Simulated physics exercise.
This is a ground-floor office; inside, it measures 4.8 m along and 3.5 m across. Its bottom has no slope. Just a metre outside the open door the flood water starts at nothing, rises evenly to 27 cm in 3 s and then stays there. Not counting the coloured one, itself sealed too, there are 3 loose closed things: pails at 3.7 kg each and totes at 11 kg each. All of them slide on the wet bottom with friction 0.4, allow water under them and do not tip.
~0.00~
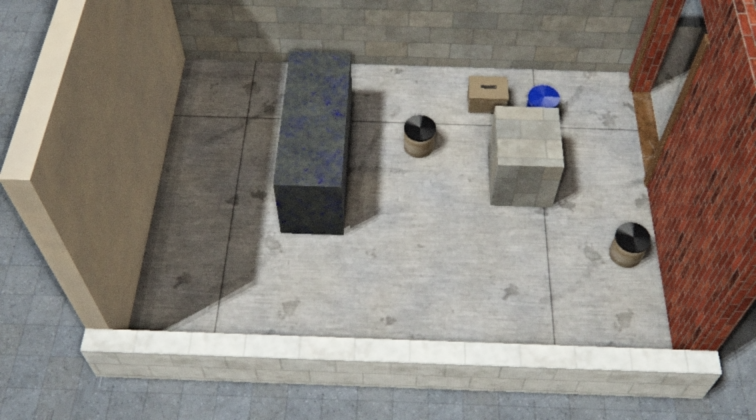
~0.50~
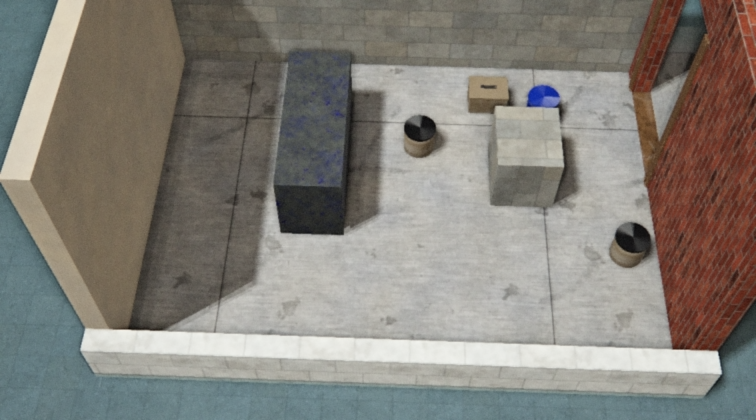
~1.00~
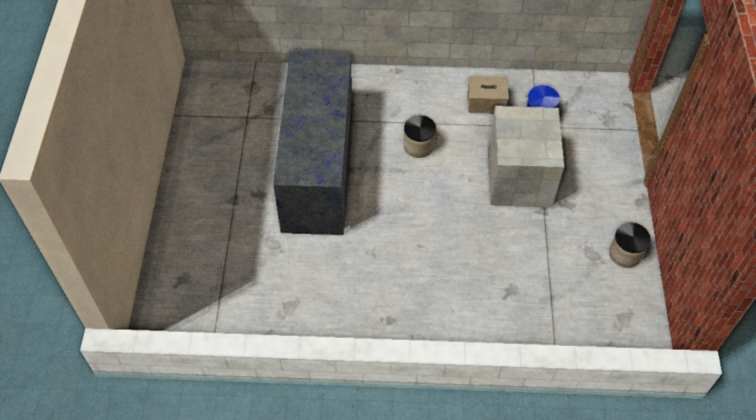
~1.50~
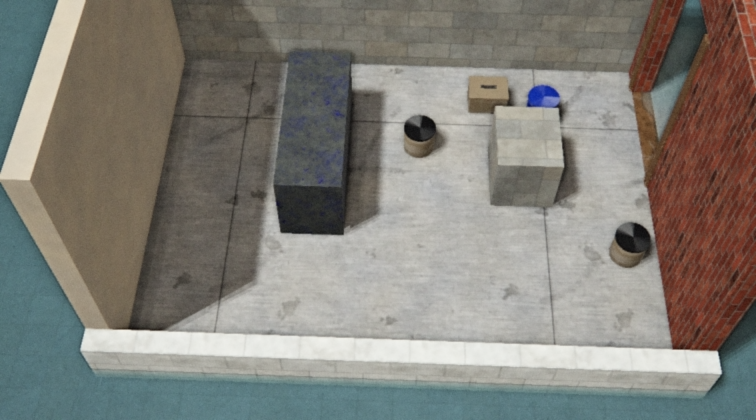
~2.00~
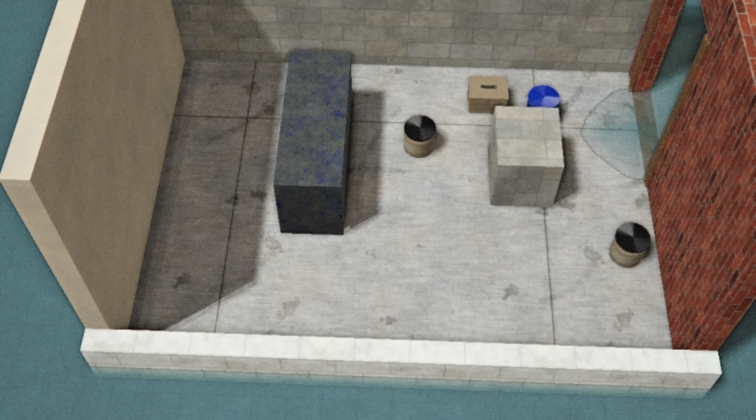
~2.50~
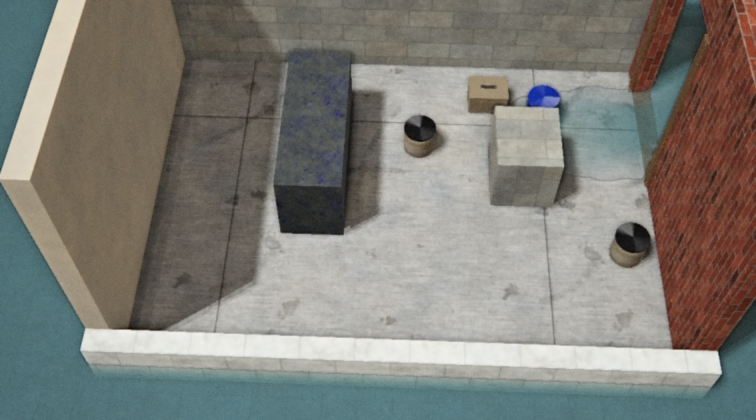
The clip opens on a walled, open-topped room with a long dark block, a pale block, a small box, a blue pail and two dark-topped pails, while the grey ground outside turns blue-green with water. Water then enters through the gap in the brick wall at right and spreads across the floor; the objects stay still.
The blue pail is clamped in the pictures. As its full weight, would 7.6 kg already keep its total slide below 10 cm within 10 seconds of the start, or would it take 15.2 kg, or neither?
It moves too much either way.
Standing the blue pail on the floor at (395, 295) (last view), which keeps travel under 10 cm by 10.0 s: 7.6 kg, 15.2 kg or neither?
Just the heavier works.
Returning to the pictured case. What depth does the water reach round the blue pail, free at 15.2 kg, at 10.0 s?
Something like 14 centimetres.
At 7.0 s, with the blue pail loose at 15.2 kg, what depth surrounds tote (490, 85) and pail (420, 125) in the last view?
Depths: Near 13 cm, then near 7 cm.
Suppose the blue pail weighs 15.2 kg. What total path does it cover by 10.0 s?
I'd put it near 350 cm in all.
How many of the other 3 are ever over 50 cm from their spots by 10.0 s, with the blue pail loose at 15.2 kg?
3.
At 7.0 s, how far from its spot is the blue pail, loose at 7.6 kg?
About 350 cm off its spot.
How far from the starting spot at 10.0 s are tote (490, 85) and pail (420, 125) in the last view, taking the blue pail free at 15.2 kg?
300 cm and 100 cm respectively.
After 3.5 s the blue pail would be 33 cm from its start with 7.6 kg and 20 cm from its start with 15.2 kg; 8 cm of water round it then.
After 4.5 s the blue pail would be 115 cm from its start with 7.6 kg and 78 cm from its start with 15.2 kg; 11 cm of water round it then.
After 7.0 s the blue pail would be 349 cm from its start with 7.6 kg and 185 cm from its start with 15.2 kg; 14 cm of water round it then.
After 10.0 s the blue pail would be 312 cm from its start with 7.6 kg and 348 cm from its start with 15.2 kg; 14 cm of water round it then.
